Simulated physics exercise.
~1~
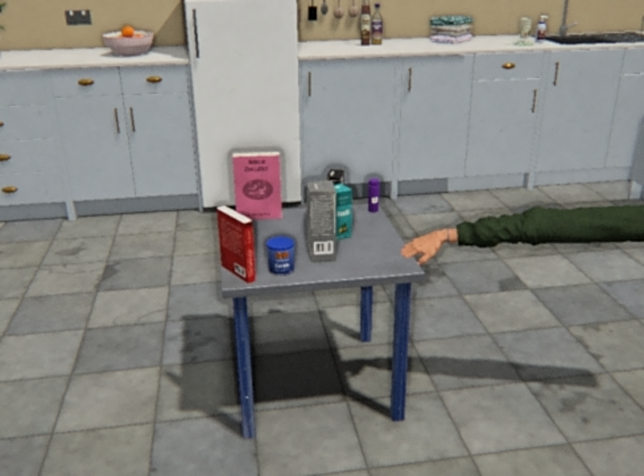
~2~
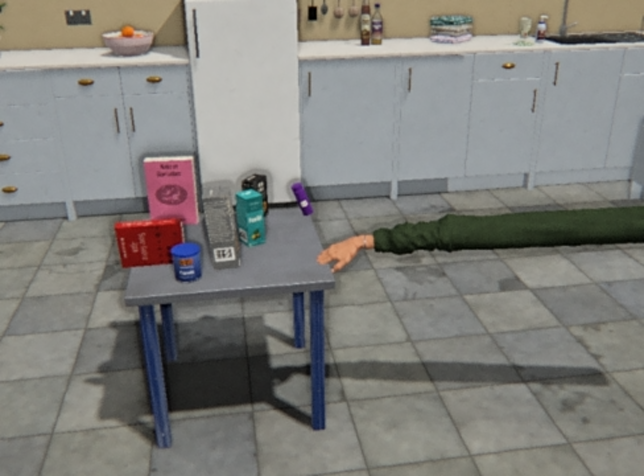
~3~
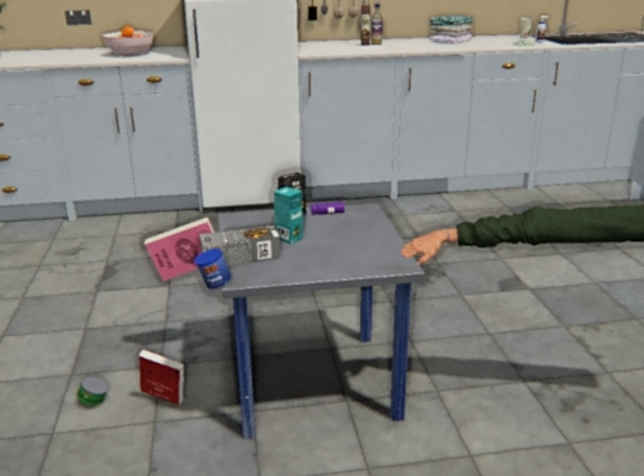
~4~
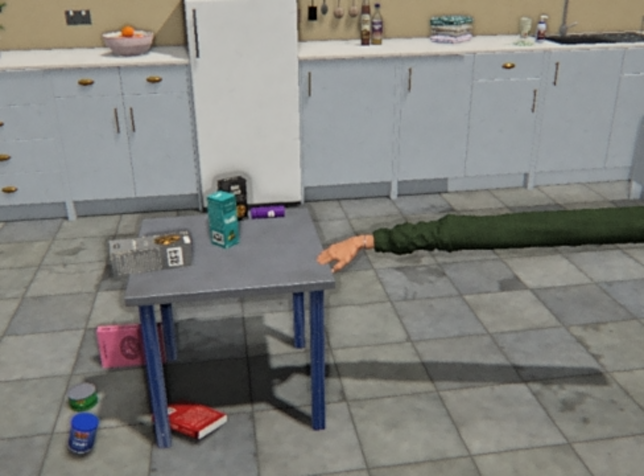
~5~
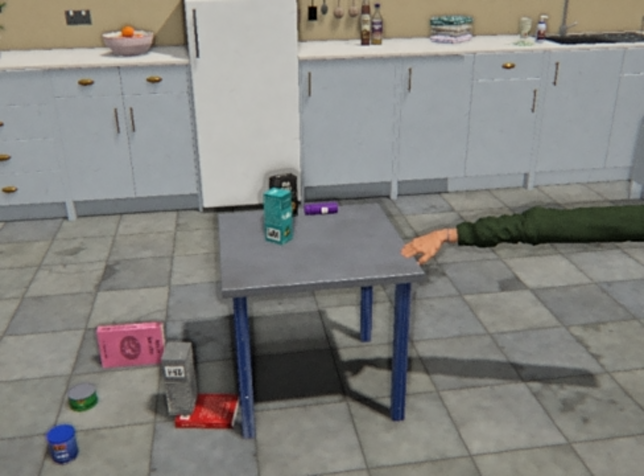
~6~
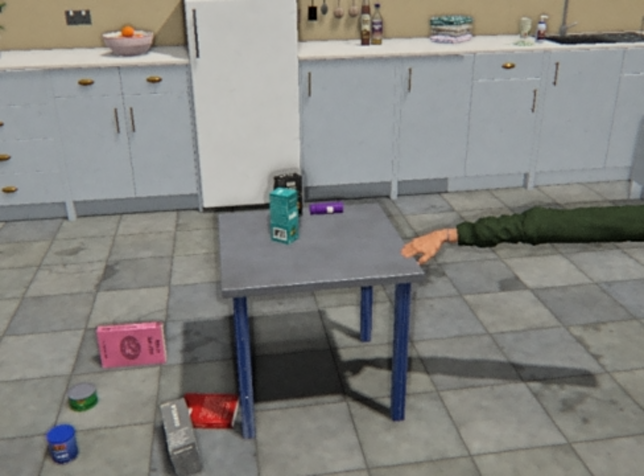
A small table jerked left and right with a hand at its edge, toppling the purple shaker and spilling the red book and green tub, then the pink book and blue tin, finally the grey carton, while the turquoise and black cartons stayed standing.
